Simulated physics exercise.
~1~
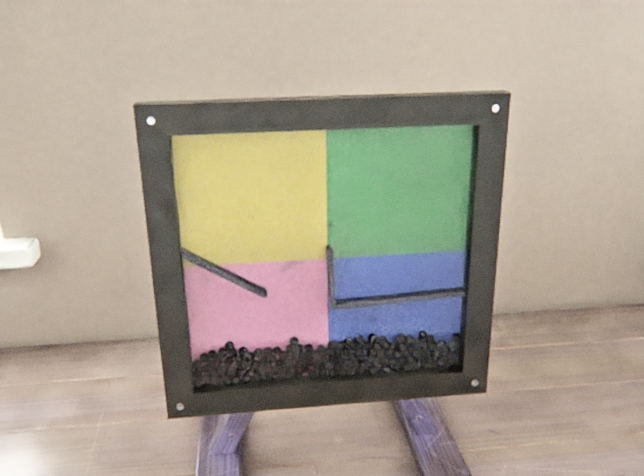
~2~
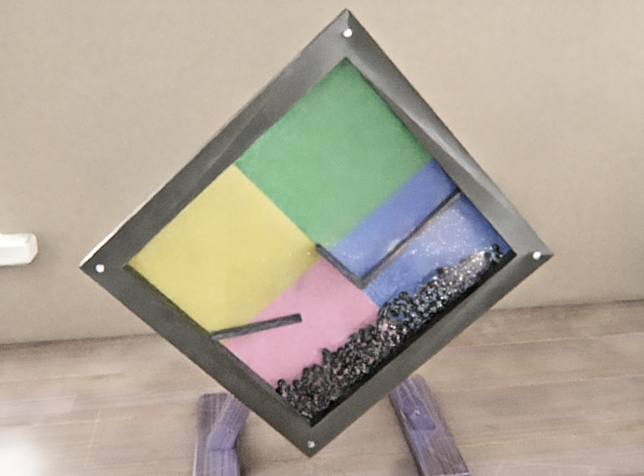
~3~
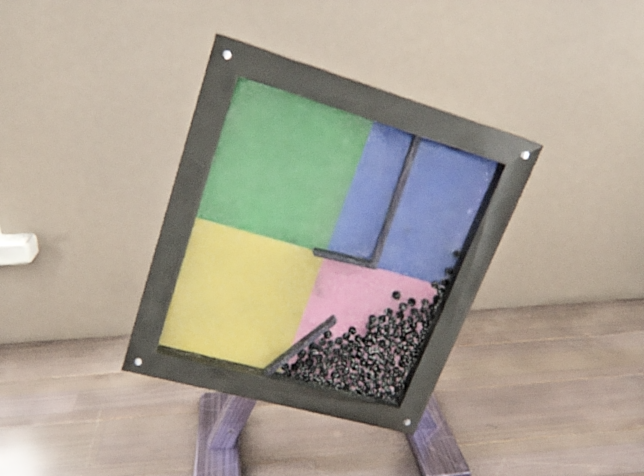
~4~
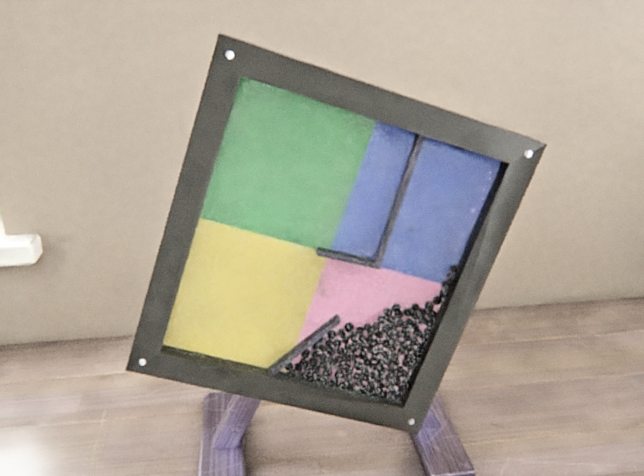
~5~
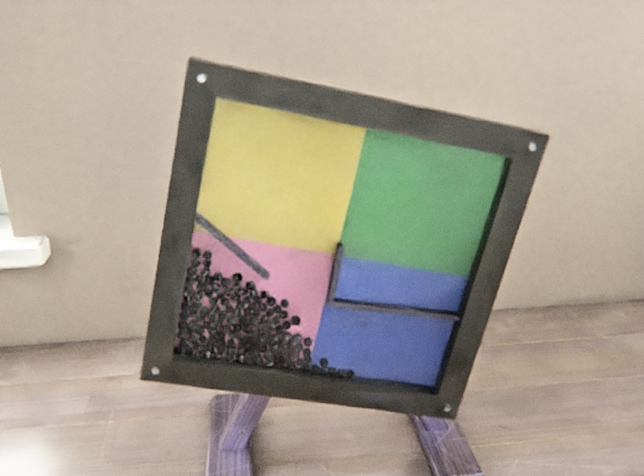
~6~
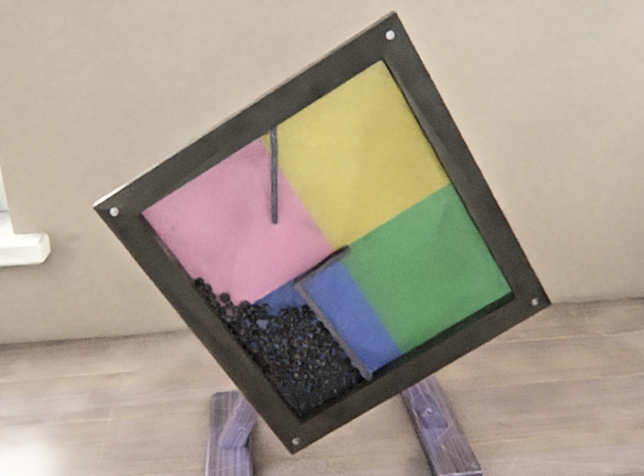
A square, dark-framed case stands upright on purple wooden legs over a wooden floor, seen from the front against a beige wall. Its back is painted yellow at upper left, green at upper right, pink at lower left and blue at lower right, with thin dark bars inside and shiny black beads along the bottom. The case turns far anticlockwise, and the beads slide into the pink quarter and rest there briefly. It then swings back clockwise past level, and the beads shift left, ending heaped mostly in the blue quarter at the lowest corner.
